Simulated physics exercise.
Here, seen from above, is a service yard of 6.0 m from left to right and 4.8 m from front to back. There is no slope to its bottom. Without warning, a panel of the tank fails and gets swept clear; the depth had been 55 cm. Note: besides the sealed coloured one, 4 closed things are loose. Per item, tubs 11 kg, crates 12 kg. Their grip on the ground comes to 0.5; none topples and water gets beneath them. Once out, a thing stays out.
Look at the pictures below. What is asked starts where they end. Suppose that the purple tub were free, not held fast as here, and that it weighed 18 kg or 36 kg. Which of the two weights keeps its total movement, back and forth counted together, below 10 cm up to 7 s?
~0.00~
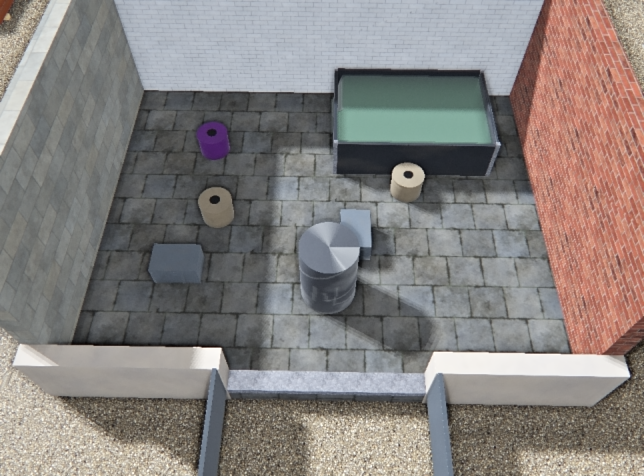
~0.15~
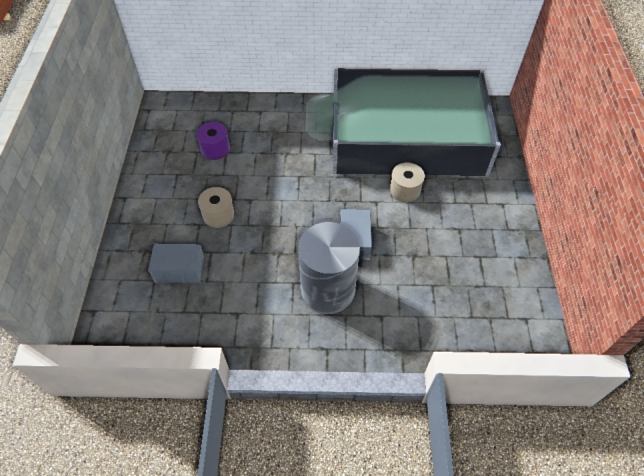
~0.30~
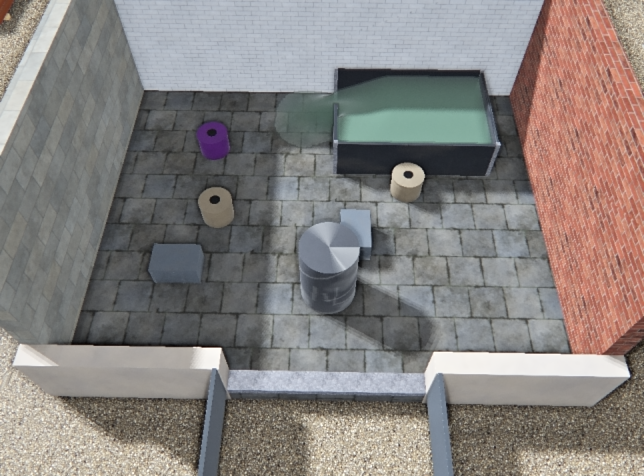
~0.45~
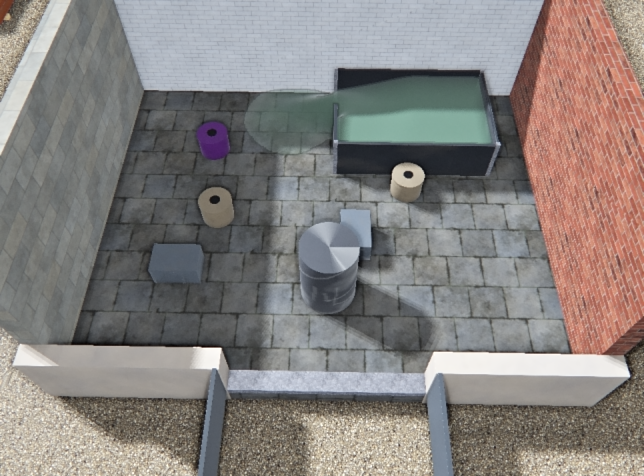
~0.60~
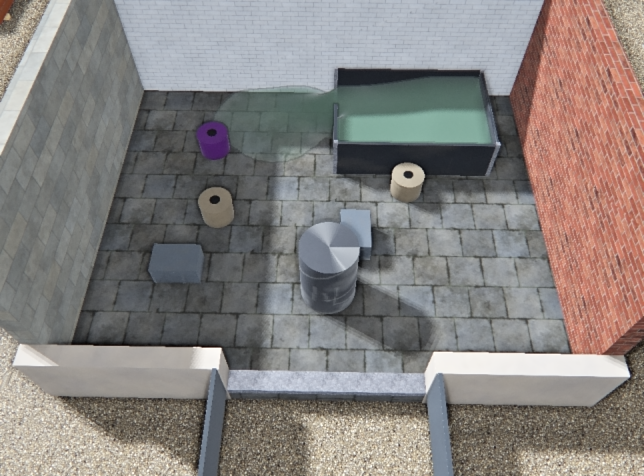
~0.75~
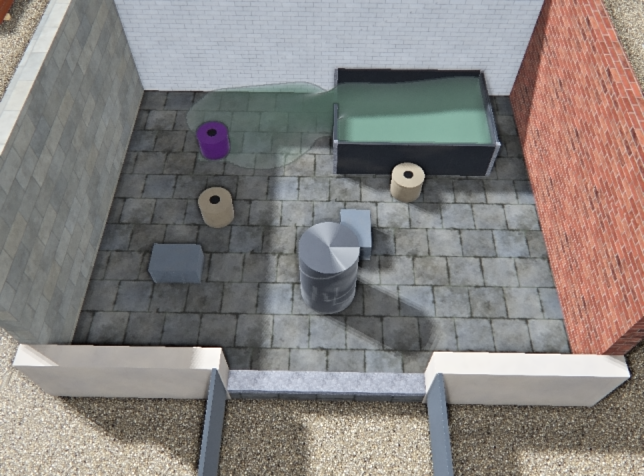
Only the heavier does.
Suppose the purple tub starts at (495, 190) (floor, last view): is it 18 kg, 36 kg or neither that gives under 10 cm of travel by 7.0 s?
Short version: The lighter already works.
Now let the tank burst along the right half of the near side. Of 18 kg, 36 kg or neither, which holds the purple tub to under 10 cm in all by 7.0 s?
Result: Lighter option succeeds.
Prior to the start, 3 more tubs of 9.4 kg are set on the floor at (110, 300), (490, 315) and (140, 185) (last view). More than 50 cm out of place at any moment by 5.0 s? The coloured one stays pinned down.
Going through them in turn, the answers are too far, not too far and too far.
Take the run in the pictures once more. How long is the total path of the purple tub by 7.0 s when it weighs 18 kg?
Around 300 cm in total.
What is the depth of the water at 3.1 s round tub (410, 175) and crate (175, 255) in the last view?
Around 0 cm and 4 cm.
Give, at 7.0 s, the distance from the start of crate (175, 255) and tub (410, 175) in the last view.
In order, they end up 300 cm and 0 cm from where they began.
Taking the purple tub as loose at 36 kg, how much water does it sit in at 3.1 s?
Something like 7 centimetres.
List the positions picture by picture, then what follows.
The first picture shows the purple tub at (212, 133) rests on the ground; water covers 3.4 m2; 0 of 5 have shifted.
The second picture shows the purple tub at (212, 133) rests on the ground; 3.9 m2 under water; 0 of 5 have shifted.
The third picture shows the purple tub at (212, 133) rests on the ground; 4.5 m2 under water; 0 of 5 have shifted.
The fourth picture shows the purple tub at (212, 133) rests on the ground; 5.1 m2 under water; 0 of 5 have shifted.
The fifth picture shows the purple tub at (212, 133), on the bottom; 5.8 m2 under water; 0 of 5 have shifted.
The sixth picture shows the purple tub at (212, 133) rests on the ground; water covers 6.5 m2; 0 of 5 have shifted.
After 1.4 s the purple tub would be 6 cm from its start with 18 kg and 0 cm from its start with 36 kg; 6 cm of water round it then.
After 3.1 s the purple tub would be 85 cm from its start with 18 kg and 0 cm from its start with 36 kg; 7 cm of water round it then.
After 4.9 s the purple tub would be 233 cm from its start with 18 kg and 0 cm from its start with 36 kg; 10 cm of water round it then.
After 7.0 s the purple tub would be 257 cm from its start with 18 kg and 0 cm from its start with 36 kg; 7 cm of water round it then.
